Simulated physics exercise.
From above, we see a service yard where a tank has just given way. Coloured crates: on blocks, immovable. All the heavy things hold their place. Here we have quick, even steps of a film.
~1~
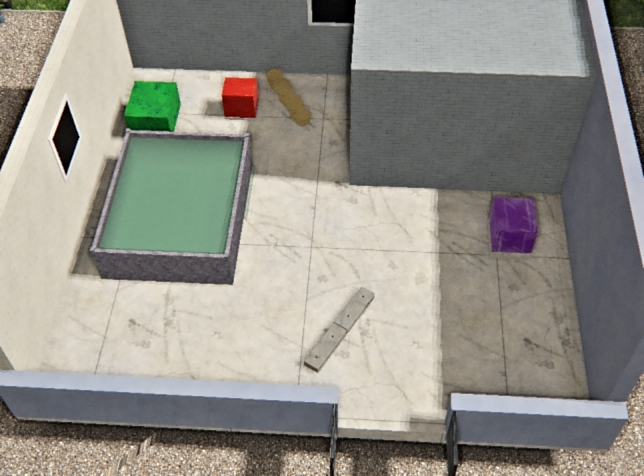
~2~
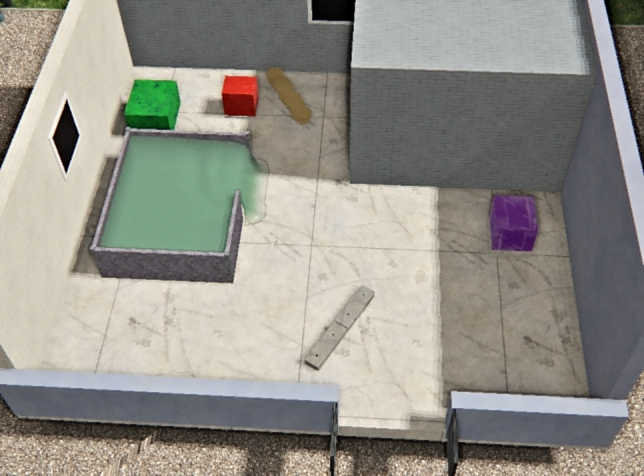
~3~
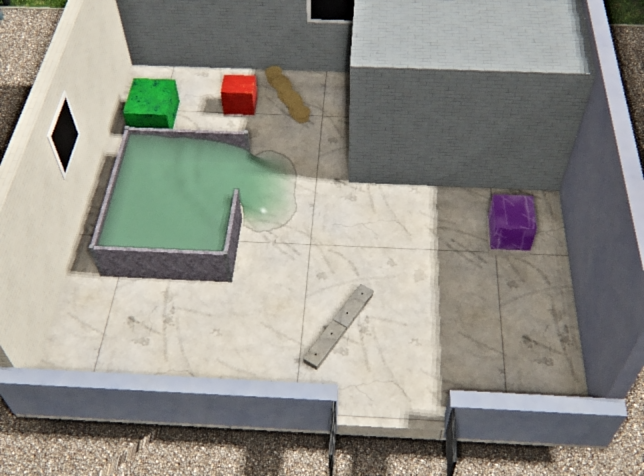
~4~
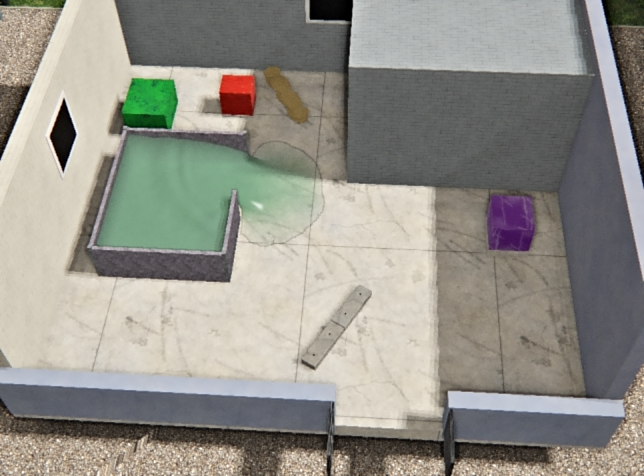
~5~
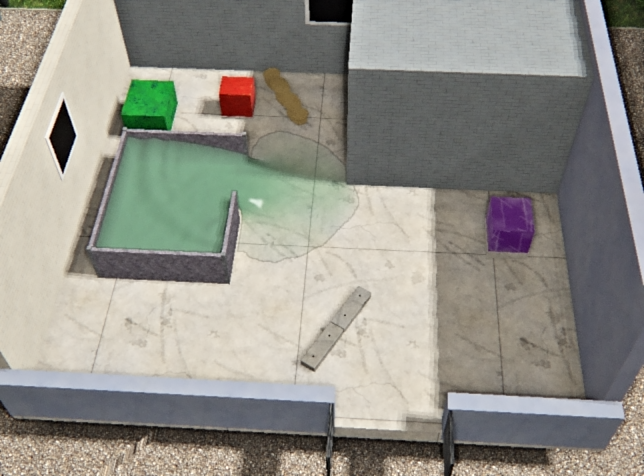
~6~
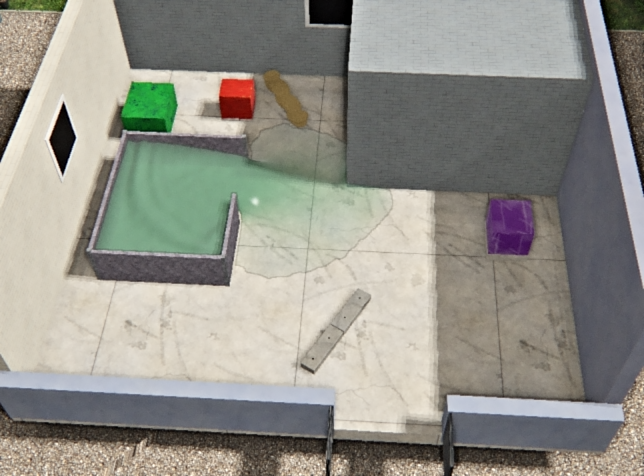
Greenish water in a square tank stayed still until part of the right wall gave way, then it poured through the gap and spread rightward across the yard's pale floor in a widening, thin puddle.
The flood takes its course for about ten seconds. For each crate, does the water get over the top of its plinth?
The purple crate gets wet; the red crate gets wet; the green crate gets wet.
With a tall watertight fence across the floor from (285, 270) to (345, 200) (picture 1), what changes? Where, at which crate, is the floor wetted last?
I'd pick the green-painted one.
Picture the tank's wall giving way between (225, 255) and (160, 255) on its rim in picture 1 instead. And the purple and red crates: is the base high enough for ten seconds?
Log: Purple crate stays clear; red crate is doused.
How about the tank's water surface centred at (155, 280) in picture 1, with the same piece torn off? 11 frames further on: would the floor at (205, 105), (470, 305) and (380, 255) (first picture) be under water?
One after the other: Dry, under water, flooded.
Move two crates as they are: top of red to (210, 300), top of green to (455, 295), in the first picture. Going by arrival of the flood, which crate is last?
It's the red-painted one.
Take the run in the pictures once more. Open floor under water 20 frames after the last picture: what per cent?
About 55 %.
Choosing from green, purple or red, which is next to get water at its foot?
It is the purple one.
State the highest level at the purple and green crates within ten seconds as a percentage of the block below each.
About 160 percent and about 300 percent.
A moment on, water covers 25 % of the floor; the purple crate water round its plinth, the red crate not reached, the green crate not reached.
Next, water covers 35 % of the floor; the purple crate water round its plinth, the red crate water round its plinth, the green crate not reached.
Then, water covers 55 % of the floor; the purple crate water round its plinth, the red crate water round its plinth, the green crate water round its plinth.
Later, water covers 70 % of the floor; the purple crate water round its plinth, the red crate water round its plinth, the green crate water round its plinth.
In the end, water covers 95 % of the floor; the purple crate was topped, the red crate was topped, the green crate was topped.
